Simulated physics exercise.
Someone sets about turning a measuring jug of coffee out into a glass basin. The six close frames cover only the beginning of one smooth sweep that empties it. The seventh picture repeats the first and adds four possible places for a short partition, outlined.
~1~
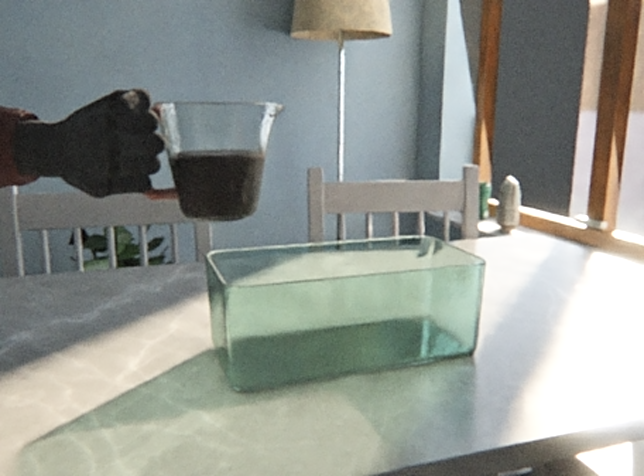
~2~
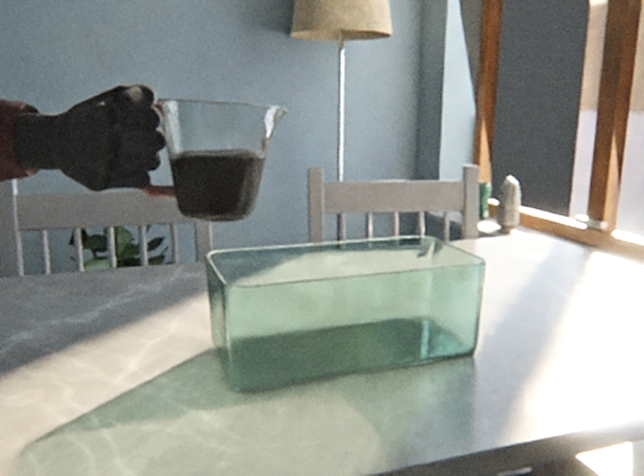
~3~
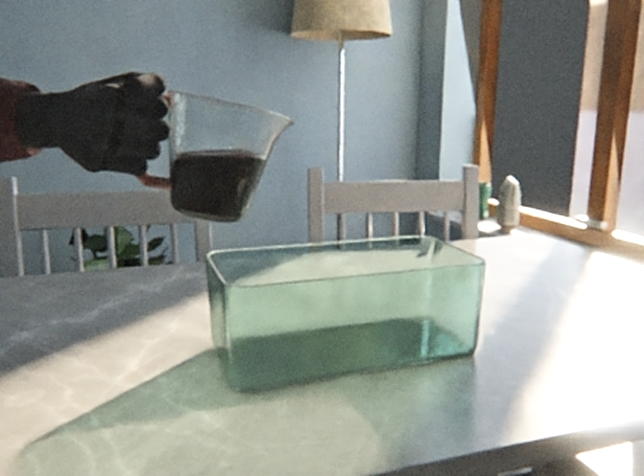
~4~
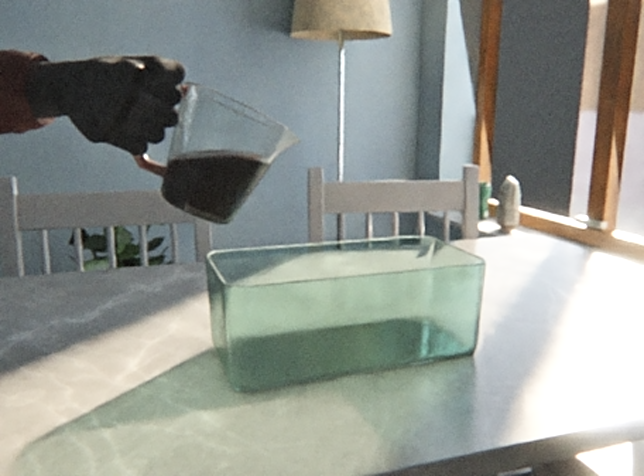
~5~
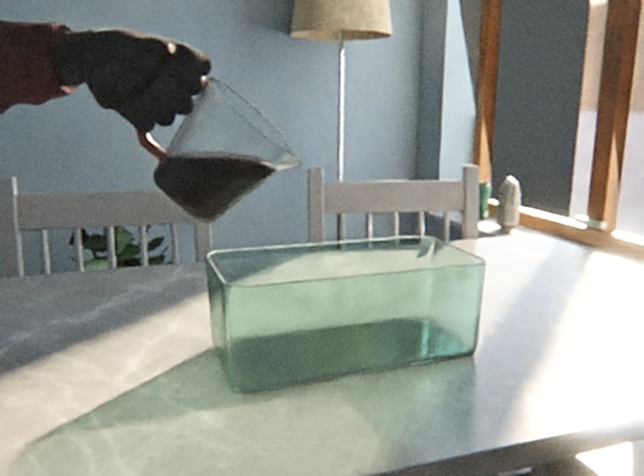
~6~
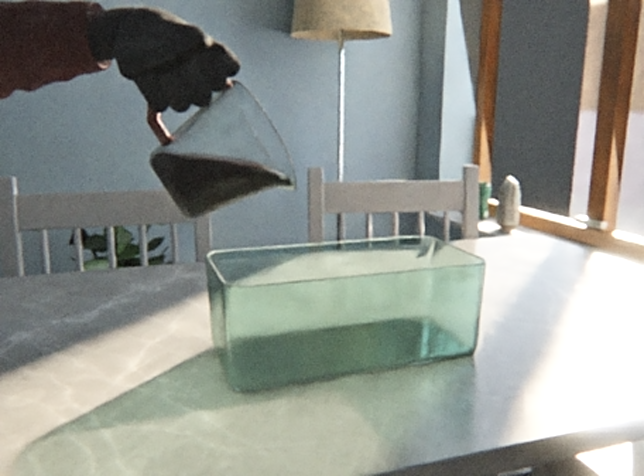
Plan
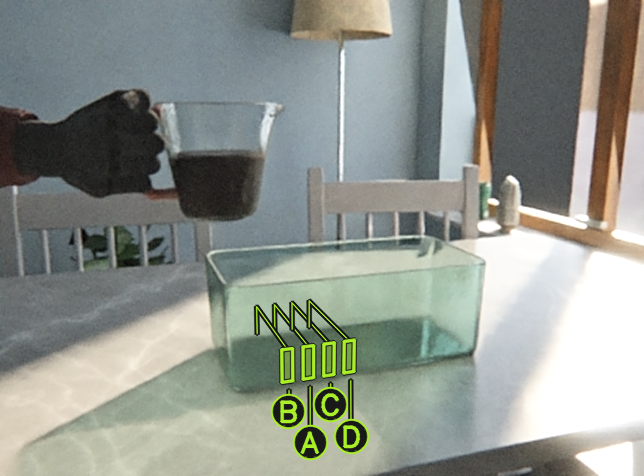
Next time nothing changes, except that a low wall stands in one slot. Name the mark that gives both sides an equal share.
D works best here.
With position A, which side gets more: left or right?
More ends on the right.
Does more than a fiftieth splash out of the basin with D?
No, it does not.
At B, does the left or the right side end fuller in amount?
More ends on the right.
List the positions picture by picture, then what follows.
Upright, lip at (283, 106); basin from (229, 389) to (474, 352); nothing has left yet.
Tipped about 3°, lip at (285, 110); nothing has left yet.
Tipped about 12°, lip at (292, 122); nothing has left yet.
Tipped about 26°, lip at (298, 141); nothing has left yet.
Tipped about 43°, lip at (299, 165); nothing has left yet.
Tipped about 60°, lip at (293, 188); nothing has left yet.
On the marked copy, A at (310, 386); B at (289, 389); C at (330, 383); D at (350, 380).
Choosing A, about 3 % ends left of the wall and 96 % right of it.
Choosing B, about 5 % ends left of the wall and 94 % right of it.
Choosing C, about 6 % ends left of the wall and 93 % right of it.
Choosing D, about 51 % ends left of the wall and 49 % right of it.
